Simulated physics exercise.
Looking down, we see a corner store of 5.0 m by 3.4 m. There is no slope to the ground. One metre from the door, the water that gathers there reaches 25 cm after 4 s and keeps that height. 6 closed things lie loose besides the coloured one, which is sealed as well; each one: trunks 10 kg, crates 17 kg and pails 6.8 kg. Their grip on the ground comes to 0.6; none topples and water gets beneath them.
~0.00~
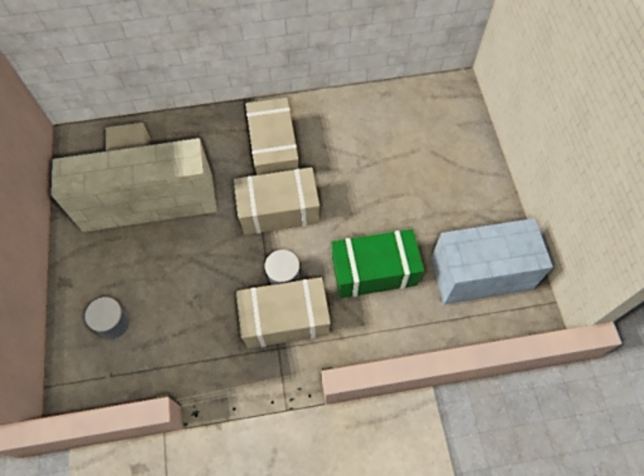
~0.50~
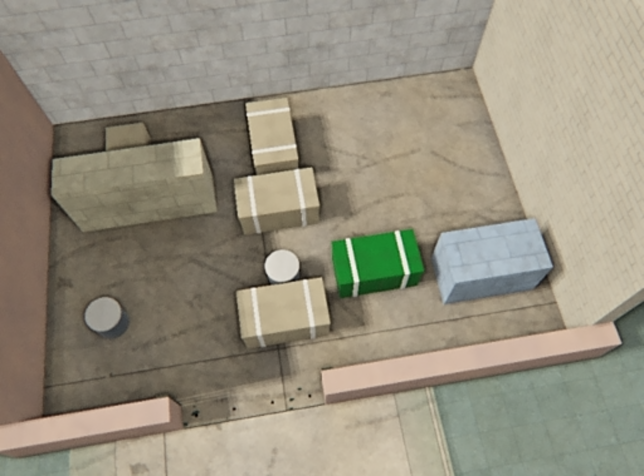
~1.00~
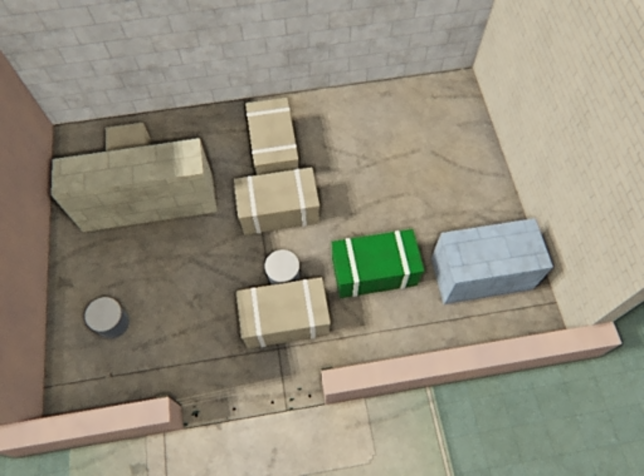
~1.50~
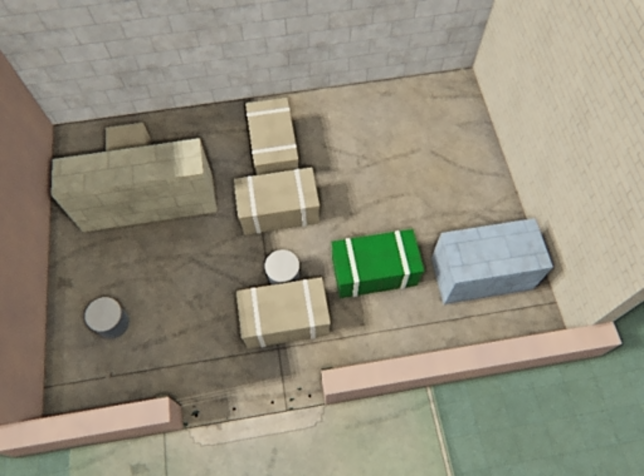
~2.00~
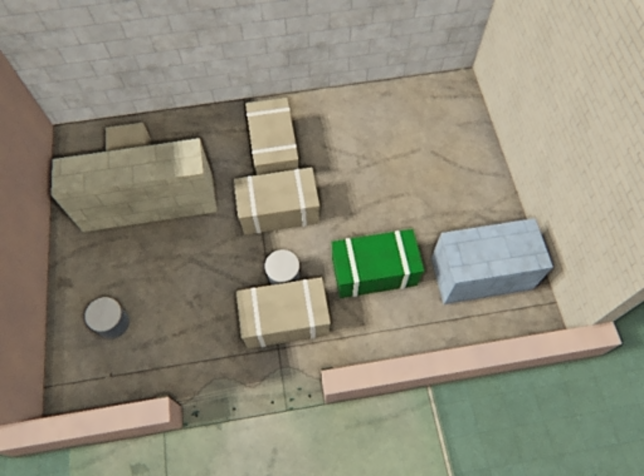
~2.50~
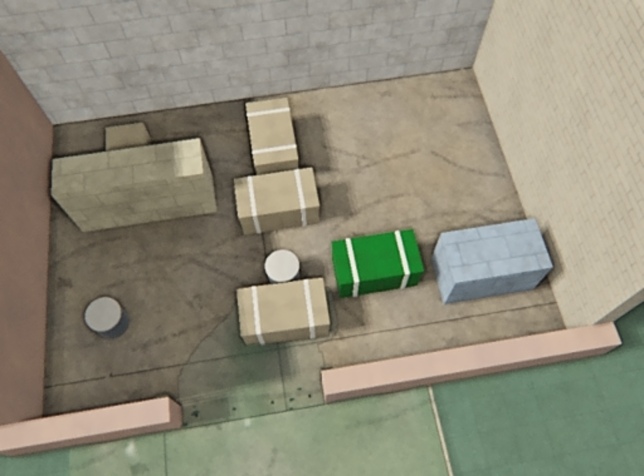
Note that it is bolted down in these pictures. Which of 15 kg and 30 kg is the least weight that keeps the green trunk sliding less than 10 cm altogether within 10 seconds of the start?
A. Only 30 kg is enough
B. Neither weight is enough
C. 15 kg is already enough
(A) Only 30 kg is enough.
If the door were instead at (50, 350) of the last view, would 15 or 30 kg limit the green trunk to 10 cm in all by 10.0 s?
Result: Nothing offered works.
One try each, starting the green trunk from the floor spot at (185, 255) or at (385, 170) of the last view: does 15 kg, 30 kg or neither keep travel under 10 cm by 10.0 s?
First try none suffices, second try none suffices.
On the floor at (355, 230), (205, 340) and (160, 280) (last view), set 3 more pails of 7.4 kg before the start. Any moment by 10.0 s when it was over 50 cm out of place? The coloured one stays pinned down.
In turn: Within it, beyond it, beyond it.
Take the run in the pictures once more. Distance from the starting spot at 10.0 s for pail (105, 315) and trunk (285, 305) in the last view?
They've ended up 0 cm and 250 cm away, in that order.
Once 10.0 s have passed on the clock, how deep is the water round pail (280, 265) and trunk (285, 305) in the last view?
First roughly 4 cm, second roughly 13 cm.
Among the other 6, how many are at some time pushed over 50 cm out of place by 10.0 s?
5 in all.
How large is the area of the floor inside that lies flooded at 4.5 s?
Somewhere about 6.5 m2, give or take.
After 3.5 s the green trunk would be 0 cm from its start with 15 kg and 0 cm from its start with 30 kg; 1 cm of water round it then.
After 4.5 s the green trunk would be 7 cm from its start with 15 kg and 0 cm from its start with 30 kg; 4 cm of water round it then.
After 7.0 s the green trunk would be 44 cm from its start with 15 kg and 0 cm from its start with 30 kg; 4 cm of water round it then.
After 10.0 s the green trunk would be 80 cm from its start with 15 kg and 0 cm from its start with 30 kg; 7 cm of water round it then.
